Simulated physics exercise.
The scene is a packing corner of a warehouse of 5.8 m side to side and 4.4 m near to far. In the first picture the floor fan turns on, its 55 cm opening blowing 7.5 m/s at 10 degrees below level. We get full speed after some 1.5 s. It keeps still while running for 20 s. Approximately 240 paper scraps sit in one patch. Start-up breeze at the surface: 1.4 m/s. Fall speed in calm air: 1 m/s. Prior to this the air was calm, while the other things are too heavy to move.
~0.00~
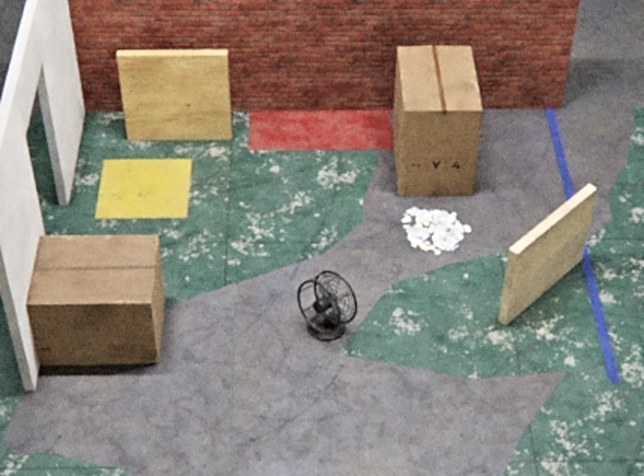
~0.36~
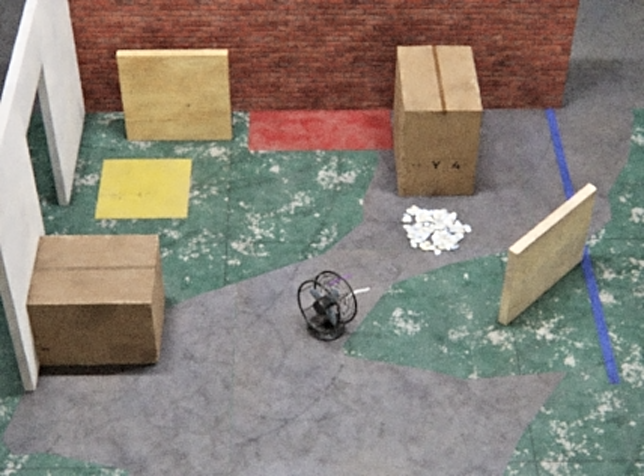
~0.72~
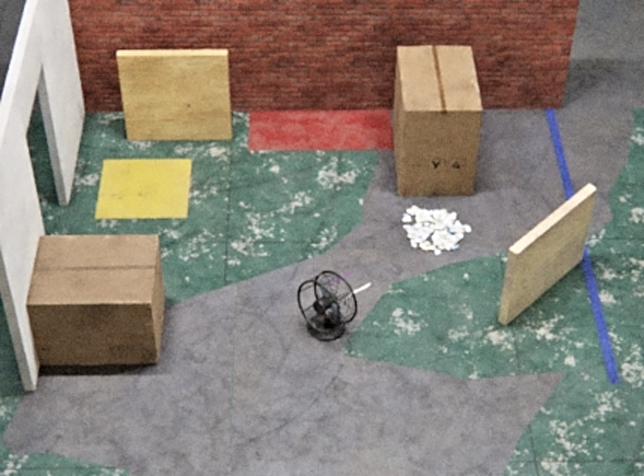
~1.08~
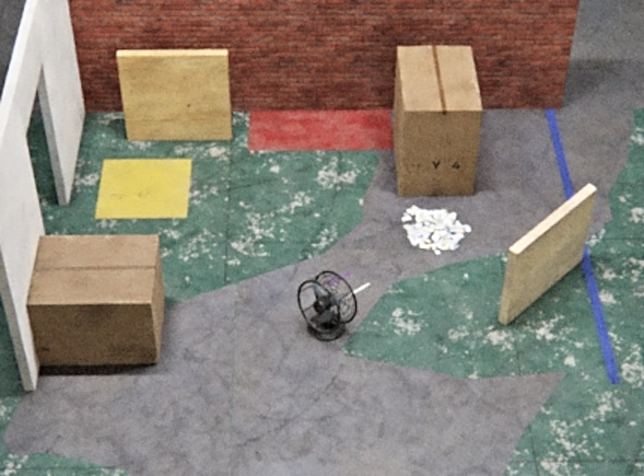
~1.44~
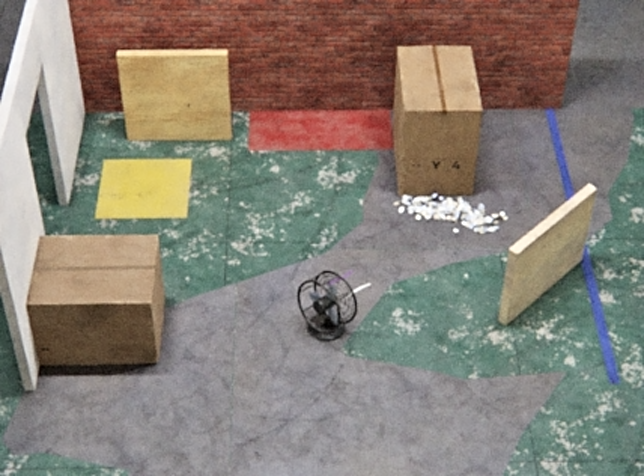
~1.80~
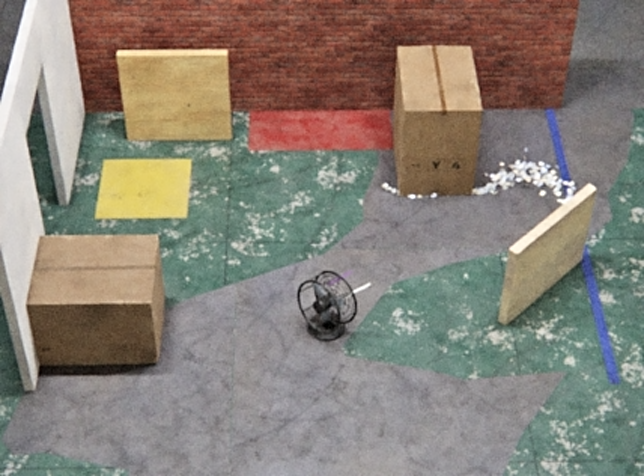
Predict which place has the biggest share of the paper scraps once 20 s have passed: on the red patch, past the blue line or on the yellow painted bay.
Blue.
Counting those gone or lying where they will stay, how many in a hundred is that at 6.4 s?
The share is near 60 per cent.
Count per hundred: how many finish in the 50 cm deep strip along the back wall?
About 25 per cent.
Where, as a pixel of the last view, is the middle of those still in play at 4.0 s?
I'd point to somewhere around (533, 129).
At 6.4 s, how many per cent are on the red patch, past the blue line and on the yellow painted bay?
About 4 % red, 60 % blue, 0 % yellow.
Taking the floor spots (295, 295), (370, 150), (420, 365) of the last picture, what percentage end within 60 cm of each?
First spot near 0 %, second near 15 %, third near 0 %.
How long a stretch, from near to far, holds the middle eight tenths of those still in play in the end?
0.8 m, roughly.
After 4.0 s the count stands so, 65 % are past the blue line, 0 % on the yellow painted bay and 2 % on the red patch; the middle of those still in play is near (533, 129).
After 6.4 s the count stands so, 62 % are past the blue line, 0 % on the yellow painted bay and 4 % on the red patch; the middle of those still in play is near (485, 124).
After 11.0 s the count stands so, 63 % are past the blue line, 0 % on the yellow painted bay and 8 % on the red patch; the middle of those still in play is near (463, 127).
After 20.0 s, at the end, 65 % are past the blue line, 0 % on the yellow painted bay and 12 % on the red patch; the middle of those still in play is near (446, 123).
